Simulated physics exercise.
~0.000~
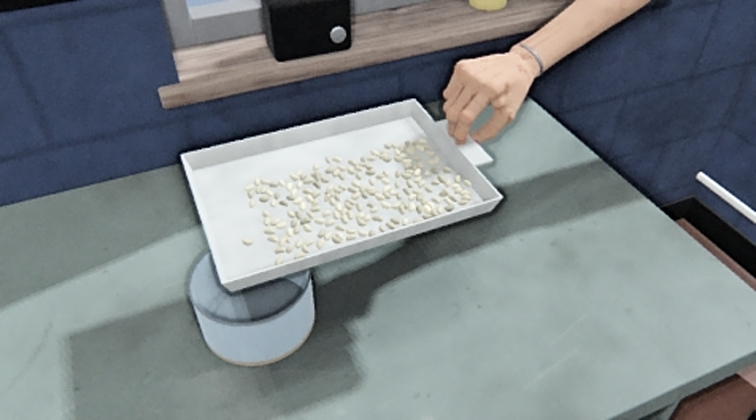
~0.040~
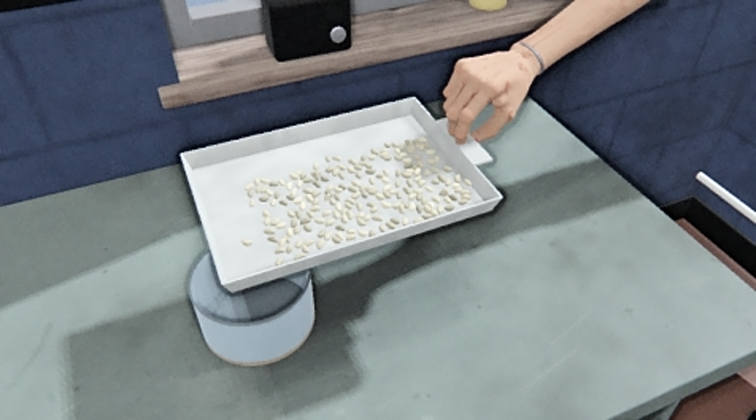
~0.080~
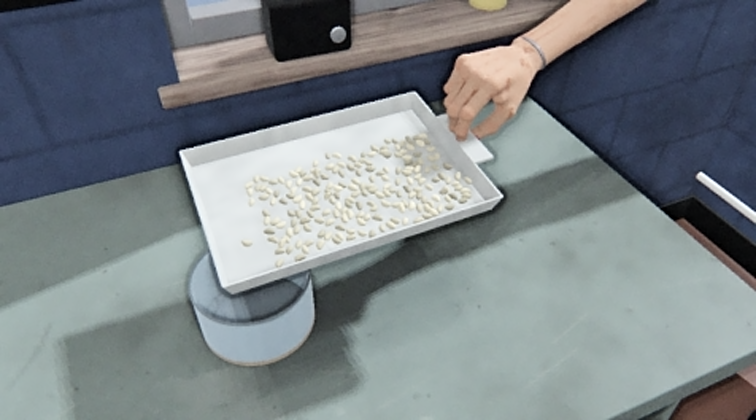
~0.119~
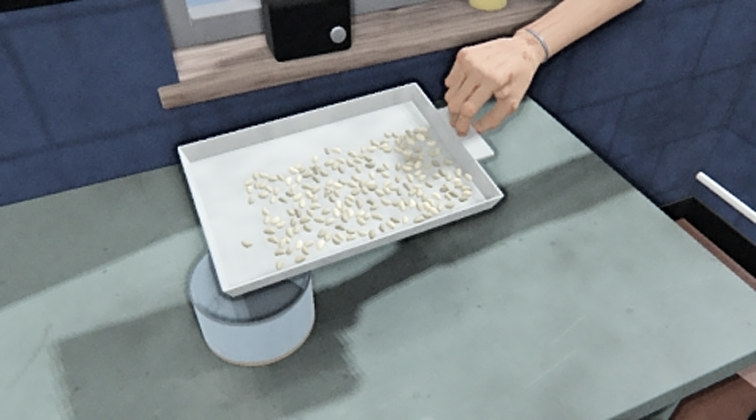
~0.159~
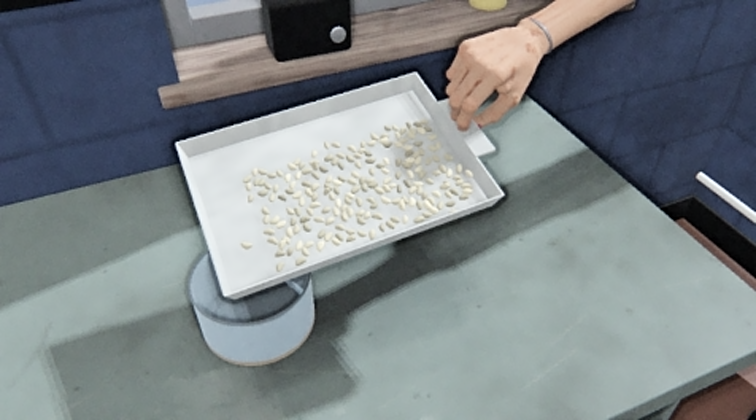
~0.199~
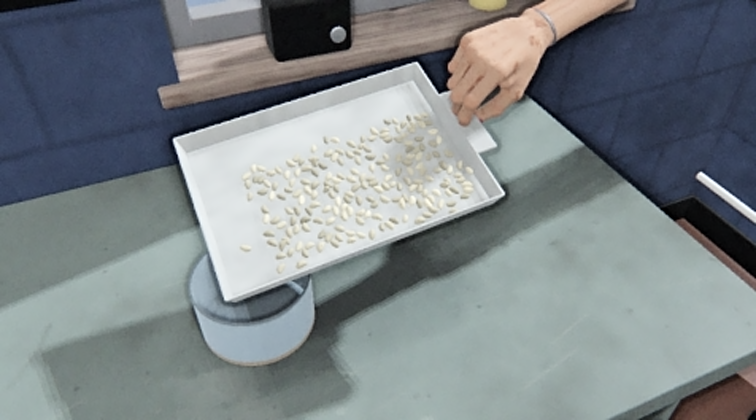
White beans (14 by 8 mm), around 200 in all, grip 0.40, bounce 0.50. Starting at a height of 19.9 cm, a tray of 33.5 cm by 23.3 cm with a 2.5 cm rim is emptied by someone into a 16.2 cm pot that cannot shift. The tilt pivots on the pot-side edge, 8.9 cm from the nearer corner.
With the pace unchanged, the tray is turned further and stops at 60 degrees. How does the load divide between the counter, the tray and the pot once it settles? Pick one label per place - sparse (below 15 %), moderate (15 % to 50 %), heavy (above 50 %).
Counter: Moderate; tray: Heavy; pot: Sparse.
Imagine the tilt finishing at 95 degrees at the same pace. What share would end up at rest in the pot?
Pot share: About 20 per cent.
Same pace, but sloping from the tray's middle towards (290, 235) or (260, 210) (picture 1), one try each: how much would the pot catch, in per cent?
Approximately 0 percent, then 0 percent.
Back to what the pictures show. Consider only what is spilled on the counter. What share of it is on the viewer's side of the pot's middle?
Roughly 100 percent of the spill.
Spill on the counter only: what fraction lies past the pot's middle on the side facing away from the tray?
Near 50 in a hundred.
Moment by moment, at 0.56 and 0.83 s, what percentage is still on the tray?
Roughly 100 then 85.
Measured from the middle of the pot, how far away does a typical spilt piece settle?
22 cm.
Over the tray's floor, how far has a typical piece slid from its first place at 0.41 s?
Displacement on the tray: Roughly 3 cm.
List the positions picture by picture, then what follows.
The first frame shows tray tilt 0 degrees, front corners at (228, 276) and (493, 195); middle of the pieces at (364, 196); pot at (250, 276).
The second frame shows tray tilt 1 degrees, front corners at (228, 277) and (493, 195); middle of the pieces at (364, 195).
The third frame shows tray tilt 3 degrees, front corners at (228, 279) and (494, 194); middle of the pieces at (364, 194).
The fourth frame shows tray tilt 6 degrees, front corners at (229, 283) and (494, 193), lowest corner left front; middle of the pieces at (364, 191).
The fifth frame shows tray tilt 11 degrees, front corners at (230, 288) and (495, 192), lowest corner left front; middle of the pieces at (364, 189).
The sixth frame shows tray tilt 15 degrees, front corners at (231, 292) and (496, 191), lowest corner left front; middle of the pieces at (364, 186); pot at (250, 276). The tray's pace is about 105 degrees a second.
Then, at 0.41 s, tilt 38 degrees; the tray holds 100 %, the pot 0 %.
After 0.56 s, tilt 54 degrees; the tray holds 100 %, the pot 0 %.
Then, at 0.83 s, tilt 60 degrees; the tray holds 85 %, the pot 0 %.
In the end, at 2.2 s, counter 25 %, tray 75 %, pot 0 %.
